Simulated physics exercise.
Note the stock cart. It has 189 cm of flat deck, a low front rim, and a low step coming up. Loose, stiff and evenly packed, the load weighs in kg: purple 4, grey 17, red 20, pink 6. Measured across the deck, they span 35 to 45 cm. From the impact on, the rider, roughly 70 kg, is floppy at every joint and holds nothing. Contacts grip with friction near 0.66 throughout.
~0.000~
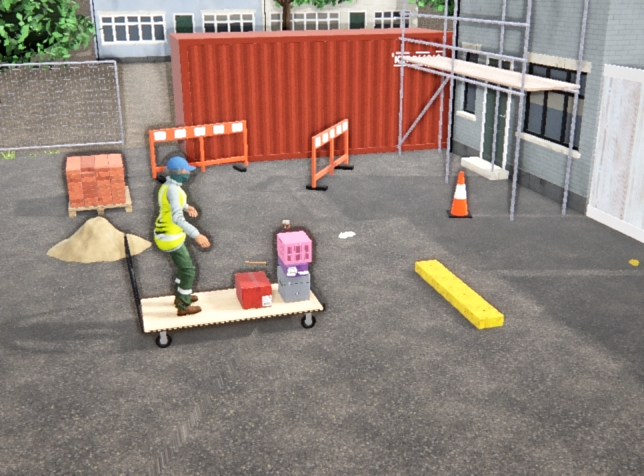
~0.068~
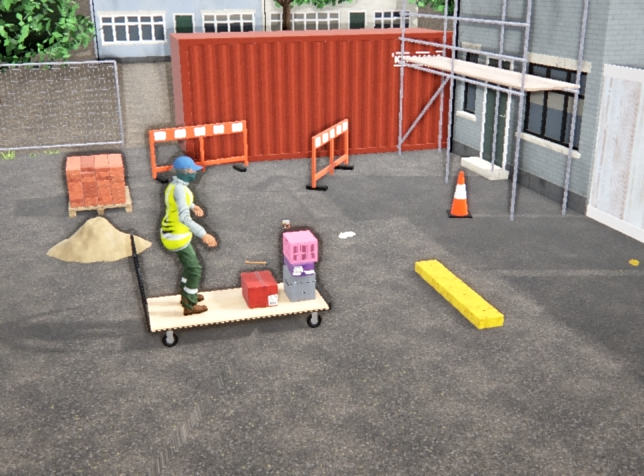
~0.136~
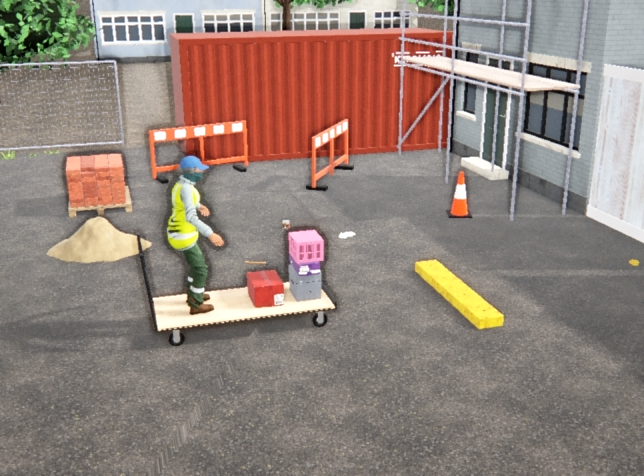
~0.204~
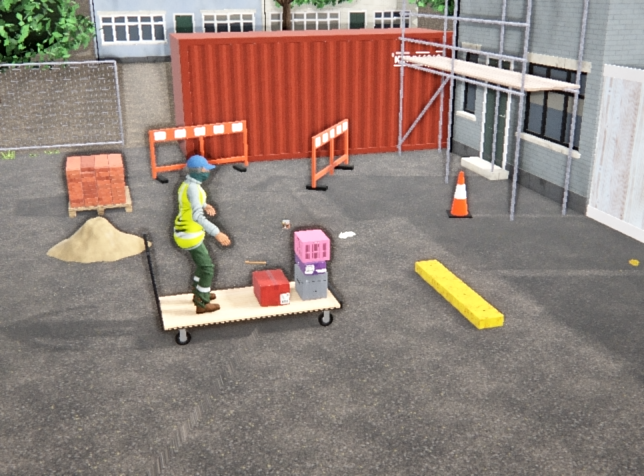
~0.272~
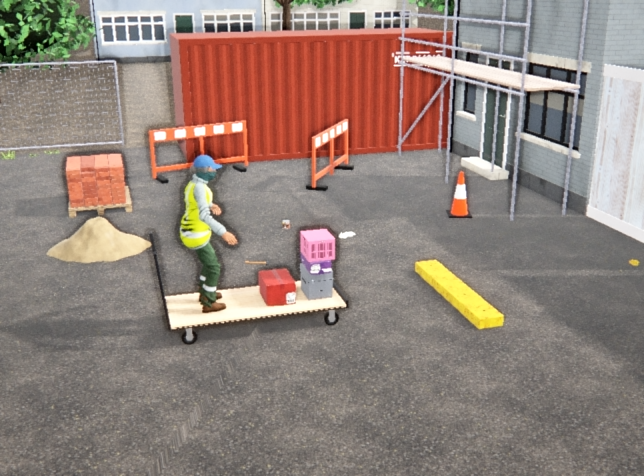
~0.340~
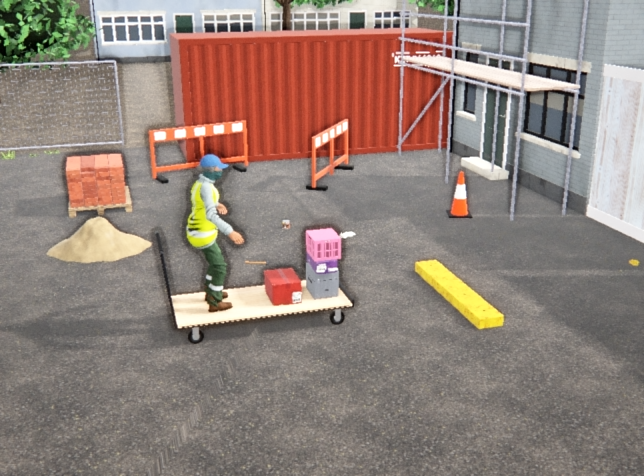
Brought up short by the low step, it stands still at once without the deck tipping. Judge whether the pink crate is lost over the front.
Not lost; it stays on.
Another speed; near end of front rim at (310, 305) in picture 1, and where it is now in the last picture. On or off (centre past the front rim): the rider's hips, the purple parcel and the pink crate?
If so, the hips would be still in place, the purple one past the rim and the pink one past the rim.
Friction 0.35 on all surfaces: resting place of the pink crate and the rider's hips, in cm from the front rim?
The pink item would stop 10 cm behind the front rim, and the hips 120 cm behind it.
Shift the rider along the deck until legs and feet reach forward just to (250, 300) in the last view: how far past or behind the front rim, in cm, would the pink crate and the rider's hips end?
Result: Pink 20 cm short of the rim; hips 110 cm short of it.
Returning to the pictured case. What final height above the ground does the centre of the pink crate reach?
Near 85 cm above the ground.
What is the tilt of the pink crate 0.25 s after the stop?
Tilt: Around 10°.
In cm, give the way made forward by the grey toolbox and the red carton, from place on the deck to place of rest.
Approximate forward shift in cm: Grey near 5, red near 5.
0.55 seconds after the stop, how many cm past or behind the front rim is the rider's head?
Position: Approx. 60 cm behind the front rim.
After 1.73 s the deck stops.
After 2.28 s the pink crate is 20 cm behind the rim, tilted 5°, near (439, 232) in the last picture's view.
After 2.73 s the pink crate is 21 cm behind the rim, tilted 0°, near (437, 233) in the last picture's view.
When all is still (2.9 s), nothing is past the rim; behind it, purple parcel, grey toolbox, red carton, pink crate and the rider's hips.
